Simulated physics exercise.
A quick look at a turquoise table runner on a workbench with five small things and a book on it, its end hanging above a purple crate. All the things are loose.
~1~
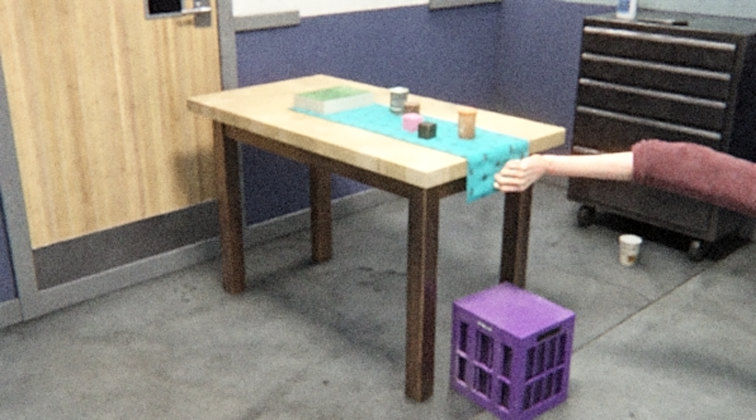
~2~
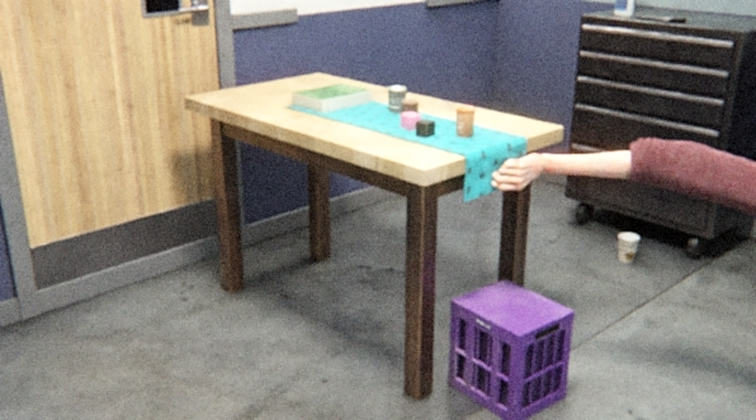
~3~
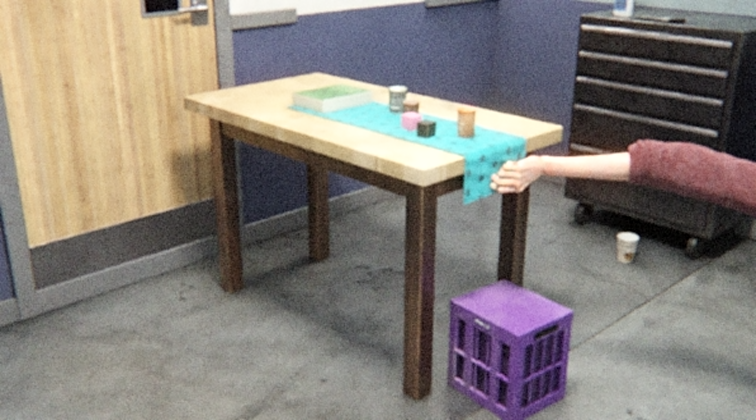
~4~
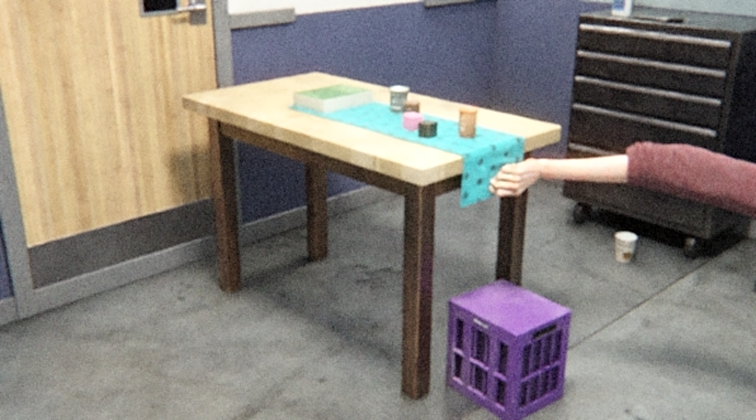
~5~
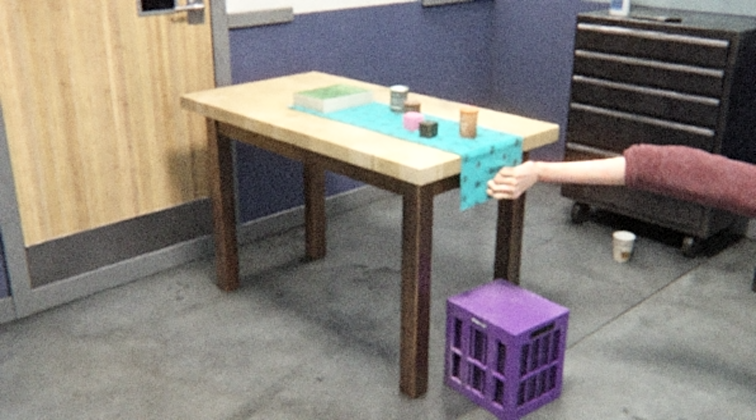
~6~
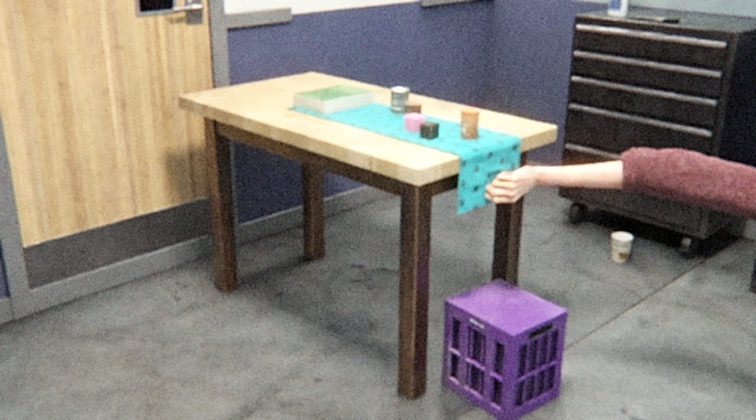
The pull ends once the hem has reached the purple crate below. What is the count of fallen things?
It carries off three.
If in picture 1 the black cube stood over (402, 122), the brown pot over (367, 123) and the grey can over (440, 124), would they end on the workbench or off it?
The black cube remains up, the brown pot keeps its place on top, the grey can goes over.
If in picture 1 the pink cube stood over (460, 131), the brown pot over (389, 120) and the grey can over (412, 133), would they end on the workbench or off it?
The pink cube tumbles off; the brown pot remains up; the grey can comes down.
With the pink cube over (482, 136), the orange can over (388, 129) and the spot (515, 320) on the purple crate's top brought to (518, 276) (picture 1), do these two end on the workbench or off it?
The pink cube goes over, the orange can keeps its place on top.
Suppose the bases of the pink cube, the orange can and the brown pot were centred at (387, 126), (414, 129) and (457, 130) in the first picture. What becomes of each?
The pink cube keeps its place on top, the orange can is carried off, the brown pot goes over.
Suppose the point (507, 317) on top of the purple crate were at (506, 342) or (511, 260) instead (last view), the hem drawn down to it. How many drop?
Then 4 and 1.
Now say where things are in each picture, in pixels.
Hem (466, 203); orange can (468, 110); black cube (428, 123); pink cube (413, 116); brown pot (412, 103); grey can (399, 90); top of the crate (515, 320), in the first picture.
Hem (464, 201); orange can (466, 108), in the second picture.
Hem (464, 204); black cube (427, 121), in the third picture.
Hem (461, 207); pink cube (413, 115); top of the crate (511, 317), in the fourth picture.
Hem (461, 210); brown pot (413, 102), in the fifth picture.
Hem (458, 214); orange can (470, 110); black cube (430, 123); pink cube (415, 116); brown pot (414, 103); grey can (400, 89), in the sixth picture.
A little later, hem near (488, 228); all still up.
Next, hem near (487, 267); orange can and black cube gone.
Later still, hem on the crate; orange can, black cube and pink cube gone.
When it is over, hem on the crate; orange can, black cube and pink cube gone. The answer is three.
